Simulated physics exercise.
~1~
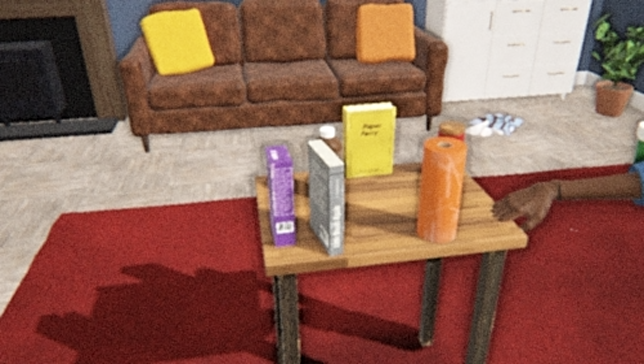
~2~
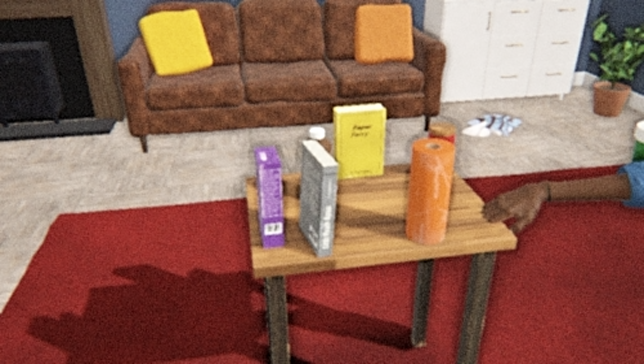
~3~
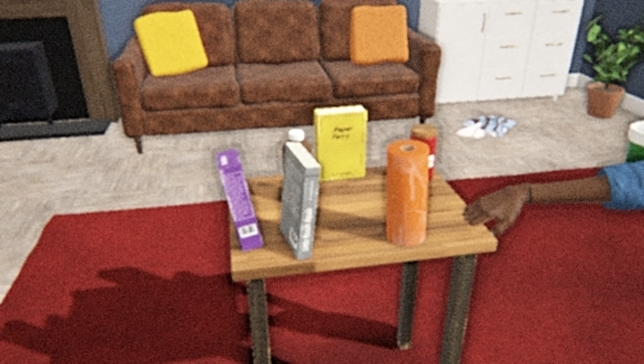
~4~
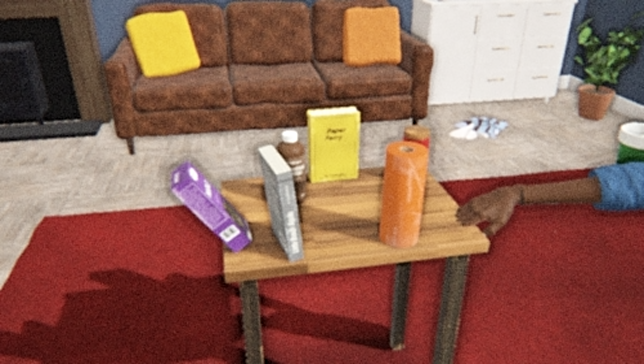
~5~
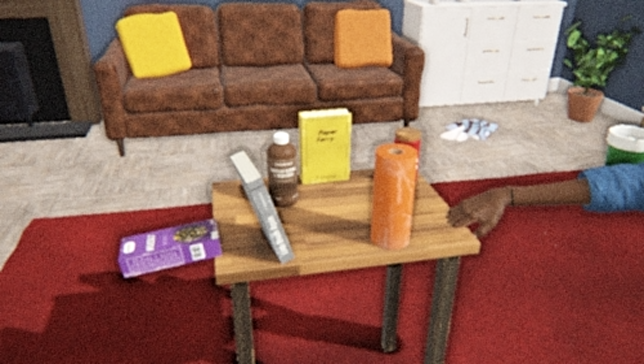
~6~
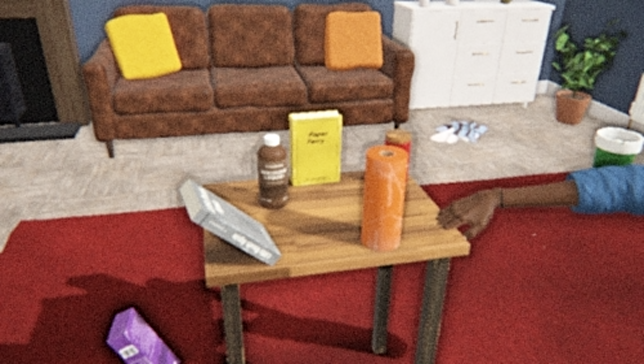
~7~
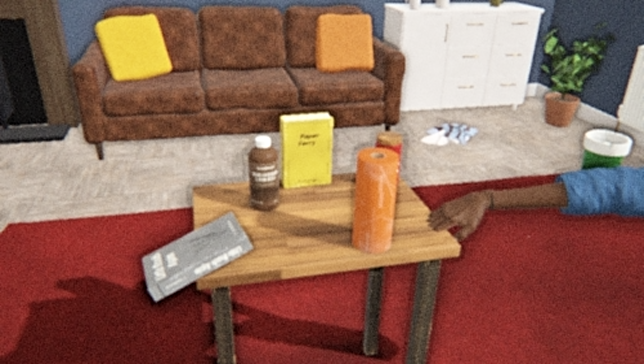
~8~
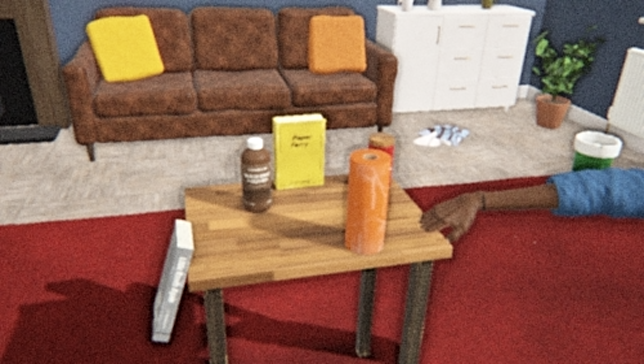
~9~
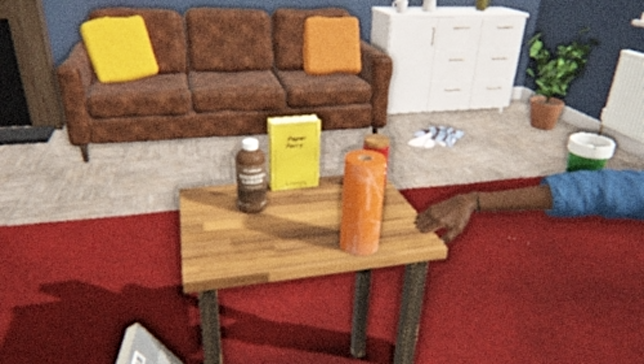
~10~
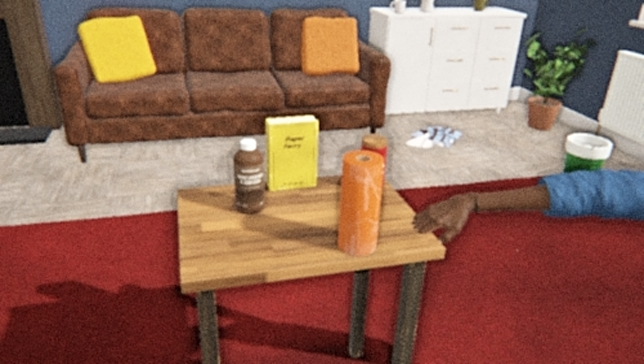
In a living room with a red rug, seen from slightly above, a small wooden table stands before a brown sofa with yellow and orange cushions. A purple packet and a grey book stand at its left, a brown bottle and yellow book behind, and an orange roll at right, partly hiding a red jar. A hand rests at the table's right edge as the view drifts right. The purple packet tips left and tumbles off the edge. The grey book then leans, topples and drops after it. The bottle, yellow book, roll and jar remain standing on the table.
